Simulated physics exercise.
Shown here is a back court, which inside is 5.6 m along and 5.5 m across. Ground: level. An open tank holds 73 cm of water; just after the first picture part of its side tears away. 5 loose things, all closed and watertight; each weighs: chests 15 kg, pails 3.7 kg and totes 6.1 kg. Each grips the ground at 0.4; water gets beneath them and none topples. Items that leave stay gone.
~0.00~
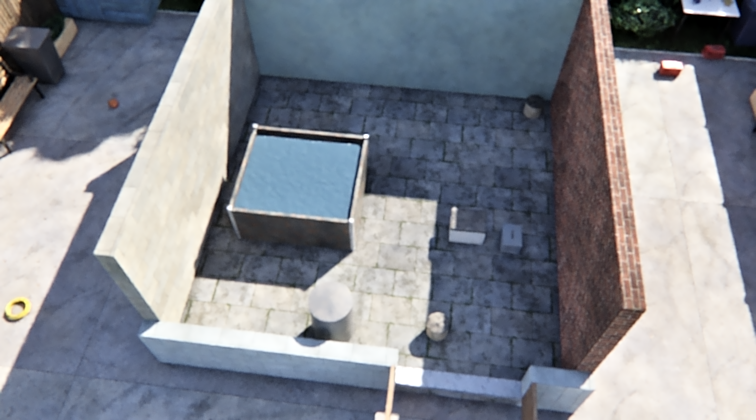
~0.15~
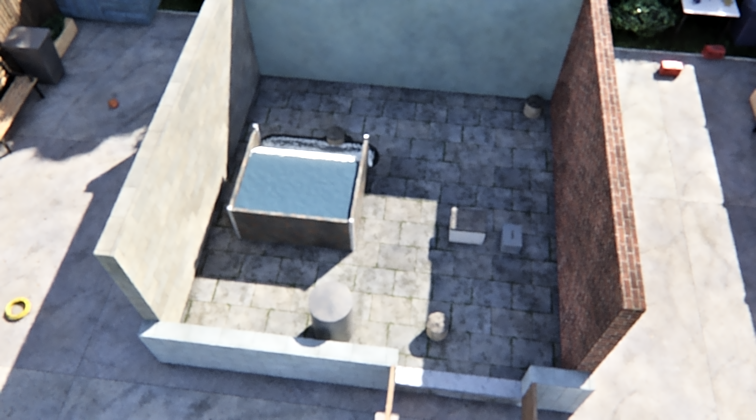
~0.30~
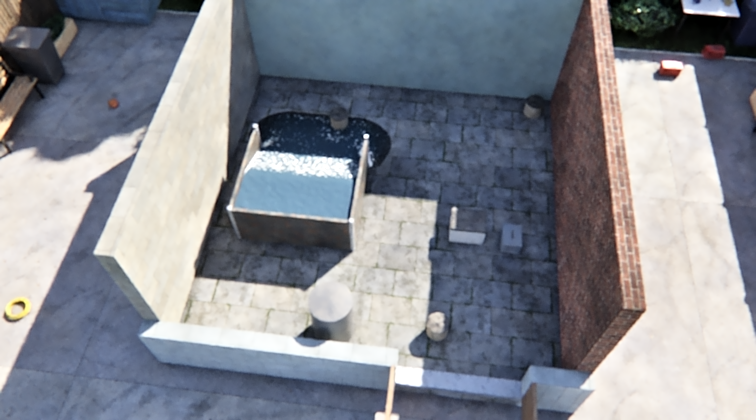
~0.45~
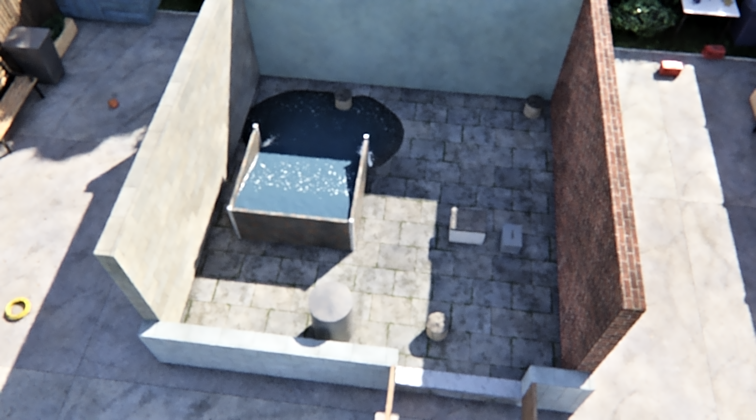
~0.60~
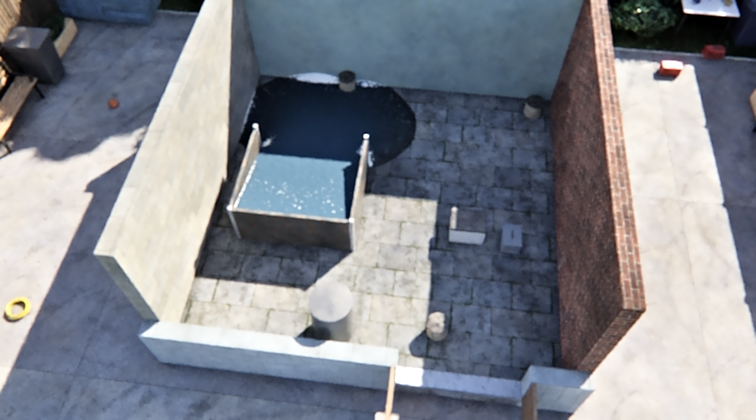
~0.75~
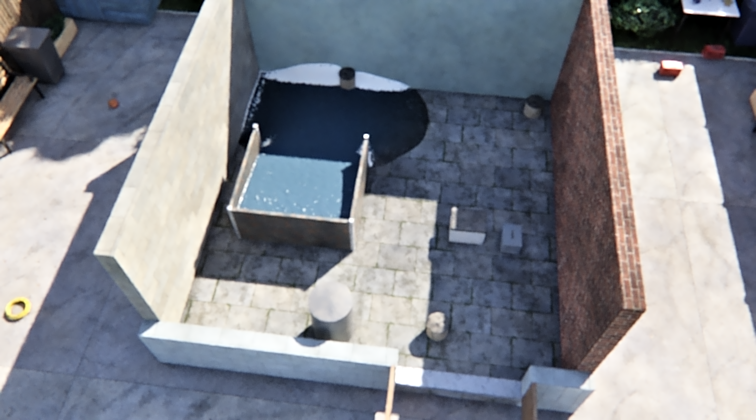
The clip shows a walled, paved court where the far side of a water-filled tank opens and water spreads across the paving toward the back wall, pushing a small pail backward while the other loose objects stay still.
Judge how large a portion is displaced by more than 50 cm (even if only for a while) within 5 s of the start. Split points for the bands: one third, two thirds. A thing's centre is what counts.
My call: One third to two thirds.
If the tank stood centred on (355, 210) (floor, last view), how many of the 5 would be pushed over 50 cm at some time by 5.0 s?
Count: 3.
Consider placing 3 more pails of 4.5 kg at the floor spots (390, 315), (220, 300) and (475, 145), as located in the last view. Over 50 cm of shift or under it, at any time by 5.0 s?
In turn: Less, over, over.
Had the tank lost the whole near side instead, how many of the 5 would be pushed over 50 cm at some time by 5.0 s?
In that case 2 of them.
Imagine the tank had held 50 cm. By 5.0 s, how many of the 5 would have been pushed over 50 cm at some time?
2.
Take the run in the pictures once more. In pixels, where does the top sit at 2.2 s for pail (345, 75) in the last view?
About pixel (430, 79).
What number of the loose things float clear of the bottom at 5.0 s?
Just then, the number is 2.
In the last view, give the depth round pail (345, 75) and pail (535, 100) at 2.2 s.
Roughly 22 and 13 cm.
After 1.1 s 1 of 5 are over 50 cm from their spots; 1 afloat.
After 2.2 s 1 of 5 are over 50 cm from their spots; 2 afloat.
After 3.5 s 2 of 5 are over 50 cm from their spots; 2 afloat.
After 5.0 s 3 of 5 are over 50 cm from their spots, and 3 have been at some point; 2 afloat.
